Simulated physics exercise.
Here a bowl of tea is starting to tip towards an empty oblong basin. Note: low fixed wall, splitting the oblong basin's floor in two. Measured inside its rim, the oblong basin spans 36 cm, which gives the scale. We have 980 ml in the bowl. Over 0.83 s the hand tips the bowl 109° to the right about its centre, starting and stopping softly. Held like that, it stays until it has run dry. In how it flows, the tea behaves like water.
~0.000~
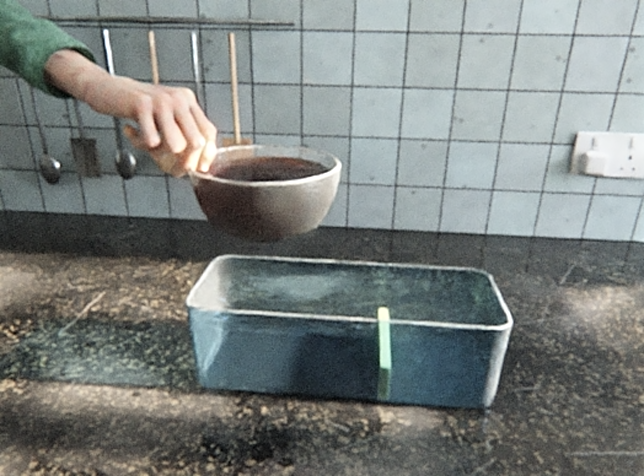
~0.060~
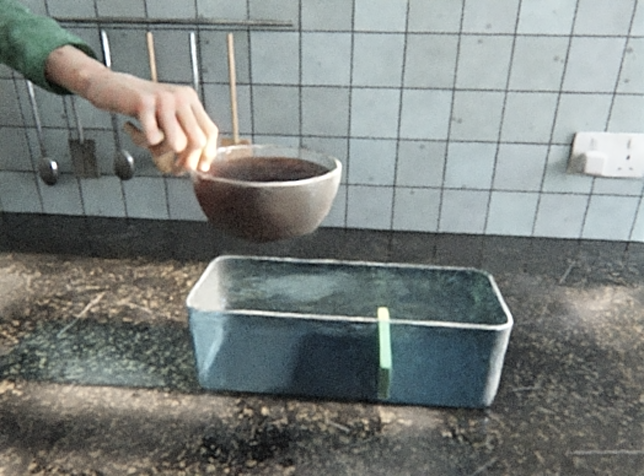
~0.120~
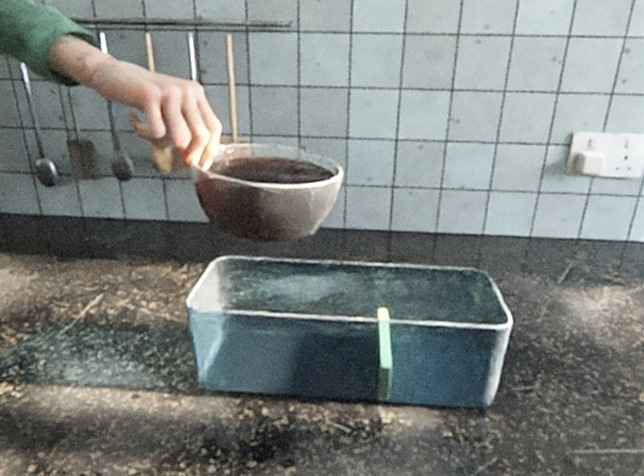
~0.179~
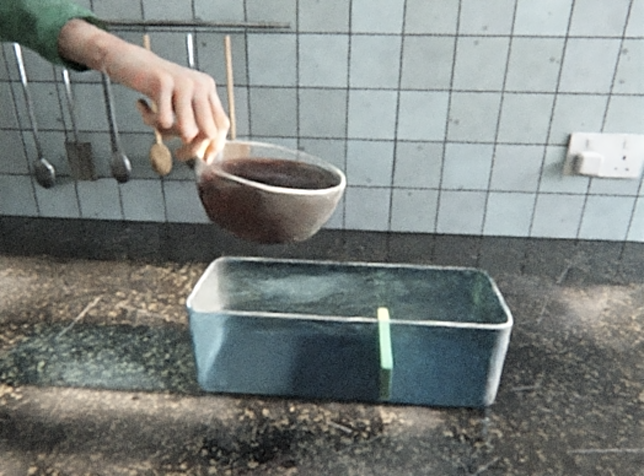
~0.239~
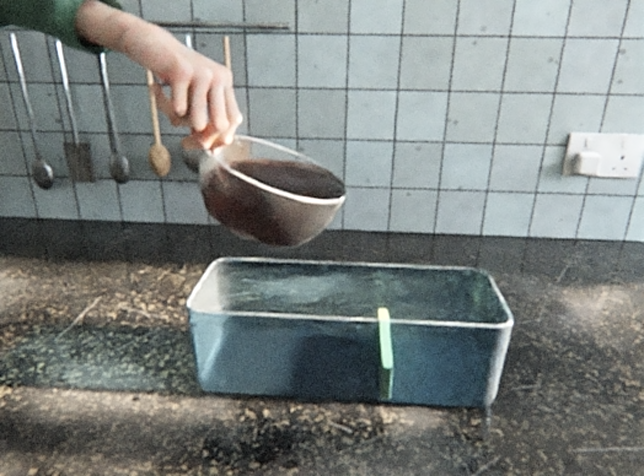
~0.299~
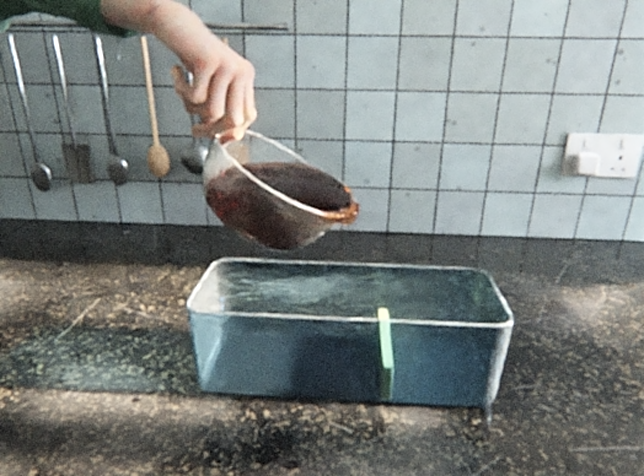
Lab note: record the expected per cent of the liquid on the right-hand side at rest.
Expected right-hand share: 36 per cent.
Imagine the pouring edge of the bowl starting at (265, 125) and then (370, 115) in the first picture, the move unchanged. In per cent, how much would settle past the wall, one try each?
Respectively about 15 and 60 percent.
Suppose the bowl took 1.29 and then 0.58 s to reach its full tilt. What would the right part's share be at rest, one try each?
I'd say 50 percent on the first go, 30 percent on the next.
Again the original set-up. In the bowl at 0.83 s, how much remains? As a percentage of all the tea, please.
Around 0 percent of it.
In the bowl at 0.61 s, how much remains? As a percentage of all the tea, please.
About 18 per cent.
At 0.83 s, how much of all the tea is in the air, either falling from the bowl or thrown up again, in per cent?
Near 6 percent.
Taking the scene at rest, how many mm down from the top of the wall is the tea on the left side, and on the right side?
Noted: Left near 26 mm, right near 24 mm.
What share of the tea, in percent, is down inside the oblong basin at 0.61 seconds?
The basin holds roughly 54 in a hundred parts at that moment.
Then, 0.61 s in, the tilt is 91° and 18 per cent is still to pour, 22 is left of the wall and 33 right of it.
Then, 0.83 s in, the tilt is 109° and 0 per cent is still to pour, 58 is left of the wall and 33 right of it.
Then, 1.07 s in, the tilt is 109° and 0 per cent is still to pour, 57 is left of the wall and 36 right of it.
Then, 1.33 s in, the tilt is 109° and 0 per cent is still to pour, 58 is left of the wall and 36 right of it.
Finally, 58 per cent lies left of the wall, 36 right of it and 7 outside.
